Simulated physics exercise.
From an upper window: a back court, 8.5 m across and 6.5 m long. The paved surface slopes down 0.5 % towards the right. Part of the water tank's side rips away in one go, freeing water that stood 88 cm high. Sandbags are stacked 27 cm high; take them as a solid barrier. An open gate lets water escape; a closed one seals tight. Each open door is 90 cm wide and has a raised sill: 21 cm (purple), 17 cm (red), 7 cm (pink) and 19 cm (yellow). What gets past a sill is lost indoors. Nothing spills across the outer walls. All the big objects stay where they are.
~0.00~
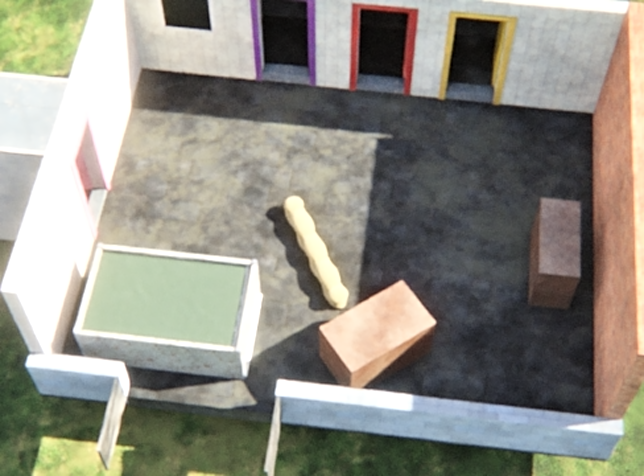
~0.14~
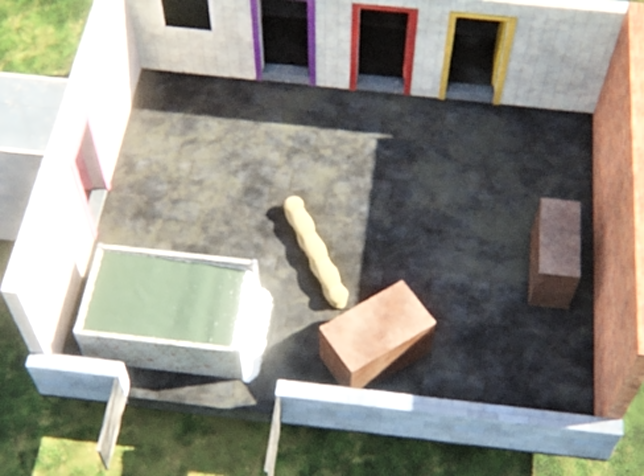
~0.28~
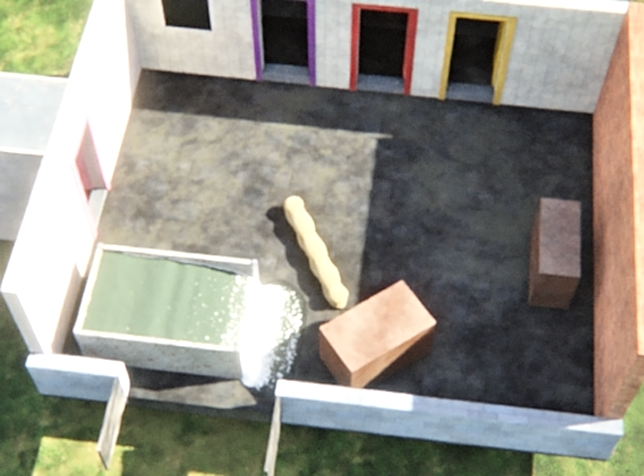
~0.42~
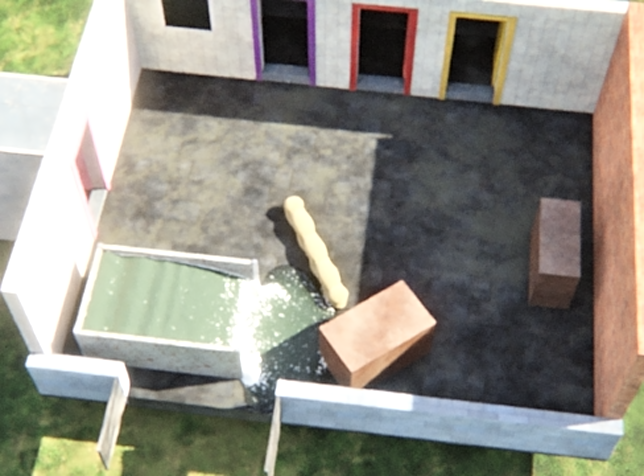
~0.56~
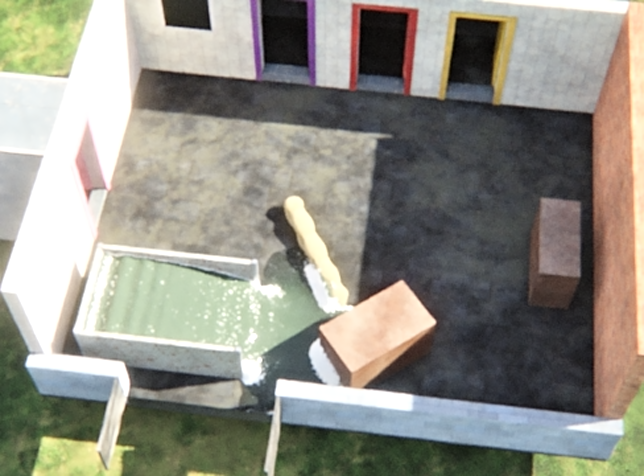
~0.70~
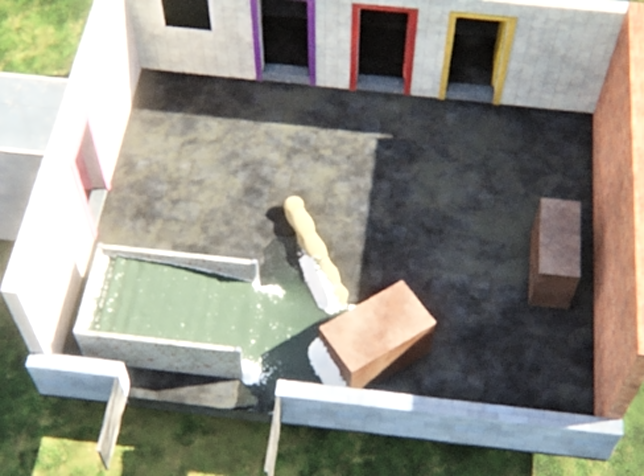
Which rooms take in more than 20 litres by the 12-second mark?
The water let in: At the purple door it does not reach the limit; at the red door it keeps below the limit; at the pink door it stays under the limit; at the yellow door it stays under the limit.
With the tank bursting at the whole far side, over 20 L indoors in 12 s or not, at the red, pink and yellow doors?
Then: Red under, pink above, yellow under.
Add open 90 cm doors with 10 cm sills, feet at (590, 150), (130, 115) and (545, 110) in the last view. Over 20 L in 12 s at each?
In that order: Over, below, past it.
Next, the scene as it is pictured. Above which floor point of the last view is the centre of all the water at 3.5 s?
At about (339, 280).
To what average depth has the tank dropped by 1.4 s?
Roughly 46 cm on average.
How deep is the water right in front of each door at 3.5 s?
In cm: Purple 0, red 1, pink 2, yellow 13.
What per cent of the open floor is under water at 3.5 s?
About 80 per cent.
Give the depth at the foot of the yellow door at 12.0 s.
Roughly 6.5 cm deep.
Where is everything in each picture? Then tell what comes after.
The first picture shows the water tank at (168, 299) is whole and still, 88 cm deep.
In the second picture, the front is at a hidden place, 0.8 m from the gap at (247, 323); 0.4 m2 of floor is under water; 88 cm left at the back of the water tank.
In the third picture, water pours out at (247, 325) and has run 1.1 m, to a hidden place; typically 14 cm deep outside, 88 cm at the water tank's back.
In the fourth picture, the front is at a hidden place, 1.5 m from the gap at (248, 327); 2.8 m2 of floor is under water; 88 cm left at the back of the water tank.
In the fifth picture, the front is at a hidden place, 2.0 m from the gap at (248, 327); 3.7 m2 of floor is under water; 79 cm left at the back of the water tank.
In the sixth picture, water pours out at (248, 327) and has run 2.5 m, to a hidden place; typically 16 cm deep outside, 73 cm at the water tank's back.
After 1.4 s water covers 20 % of the floor and is deepest (60 cm) near (339, 396); purple door not reached, red door not reached, pink door not reached, yellow door not reached.
After 2.2 s water covers 50 % of the floor and is deepest (47 cm) near (315, 404); purple door not reached, red door not reached, pink door not reached, yellow door not reached.
After 3.5 s water covers 80 % of the floor and is deepest (30 cm) near (592, 118); purple door not reached, red door not reached, pink door 2 cm at the sill, 0 L in, yellow door 13 cm at the sill, 0 L in.
After 7.0 s water covers 85 % of the floor and is deepest (12 cm) near (593, 250); purple door 9 cm at the sill, 0 L in, red door 5 cm at the sill, 0 L in, pink door 4 cm at the sill, 2 L in, yellow door 8 cm at the sill, 0 L in.
After 12.0 s water covers 95 % of the floor and is deepest (10 cm) near (339, 315); purple door 6 cm at the sill, 0 L in, red door 6 cm at the sill, 0 L in, pink door 5 cm at the sill, 2 L in, yellow door 6 cm at the sill, 0 L in.
